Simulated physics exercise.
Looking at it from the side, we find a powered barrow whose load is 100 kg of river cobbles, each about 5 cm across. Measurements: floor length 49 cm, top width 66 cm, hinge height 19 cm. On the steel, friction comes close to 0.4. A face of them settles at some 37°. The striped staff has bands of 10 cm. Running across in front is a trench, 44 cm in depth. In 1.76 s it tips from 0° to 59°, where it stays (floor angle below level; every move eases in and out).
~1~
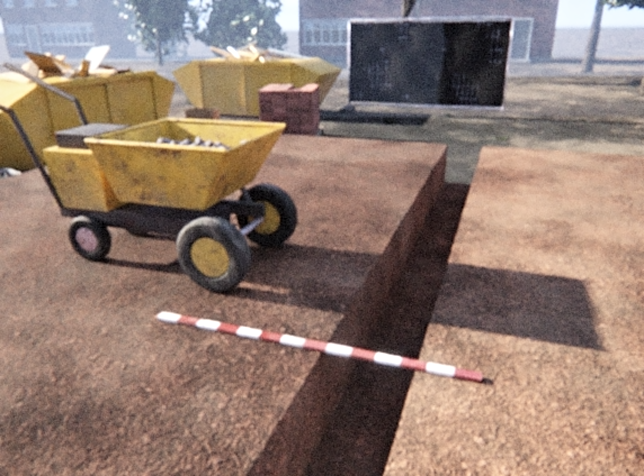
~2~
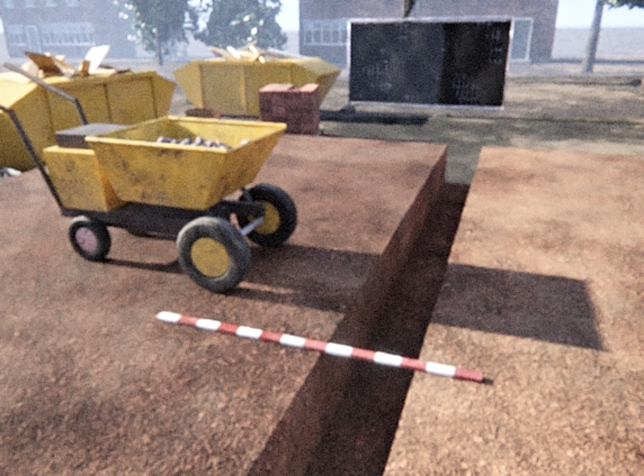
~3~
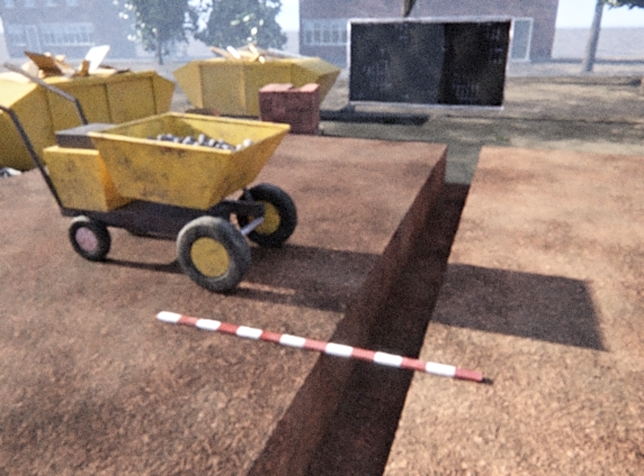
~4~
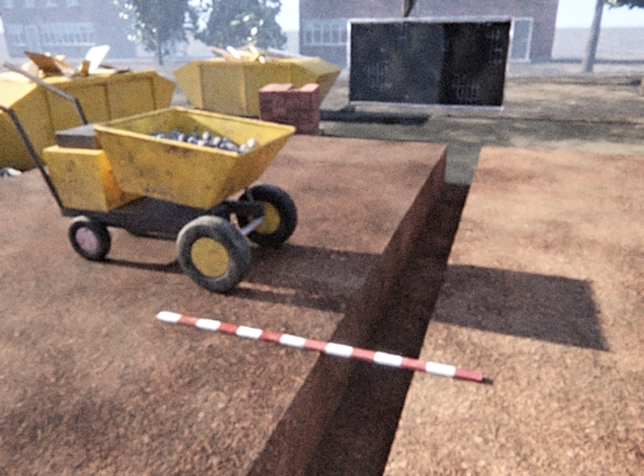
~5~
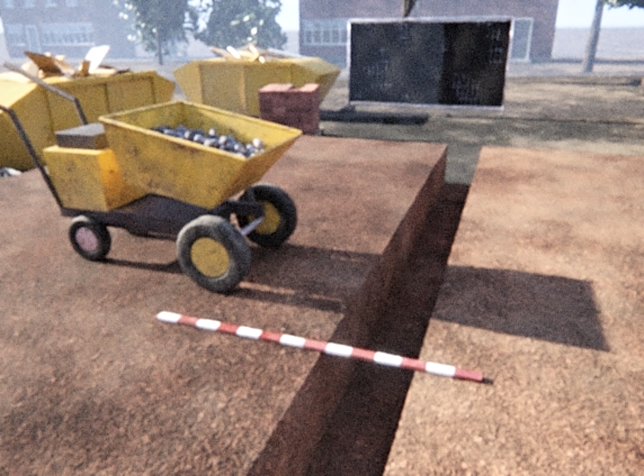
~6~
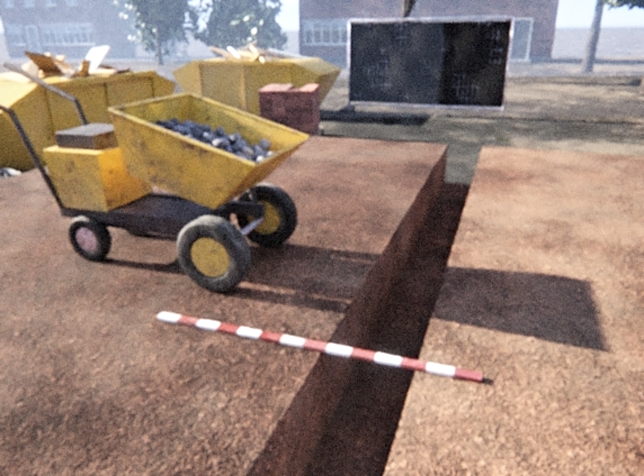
A yellow powered barrow slowly tilts its tray of grey cobbles rightward beside a trench.
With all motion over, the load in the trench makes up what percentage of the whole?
It makes up about 19 percent of the whole load.
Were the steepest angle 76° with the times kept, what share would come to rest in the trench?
About 90 per cent would end up in the trench.
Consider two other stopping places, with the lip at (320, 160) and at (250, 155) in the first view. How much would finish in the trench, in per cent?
First spot about 15, second spot about 25 per cent.
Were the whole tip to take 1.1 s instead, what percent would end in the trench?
With that timing, about 25 per cent.
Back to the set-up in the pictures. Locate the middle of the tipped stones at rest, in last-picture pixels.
I'd put it close to (389, 365).
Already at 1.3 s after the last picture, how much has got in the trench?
Roughly 0% by that time.
Then, 0.7 s after the last picture the floor is at 50°, 100 % in the tray; the foremost stones are at (299, 197).
Then, 1.3 s after the last picture the floor is at 59°, 95 % in the tray, 4 % short of the trench, 1 % in the trench; the foremost stones are at (368, 282).
Then, 1.6 s after the last picture the floor is at 59°, 85 % in the tray, 8 % short of the trench, 8 % in the trench; the foremost stones are at (415, 367).
Then, 3.6 s after the last picture the floor is at 59°, 71 % in the tray, 9 % short of the trench, 19 % in the trench; the foremost stones are at (426, 369).
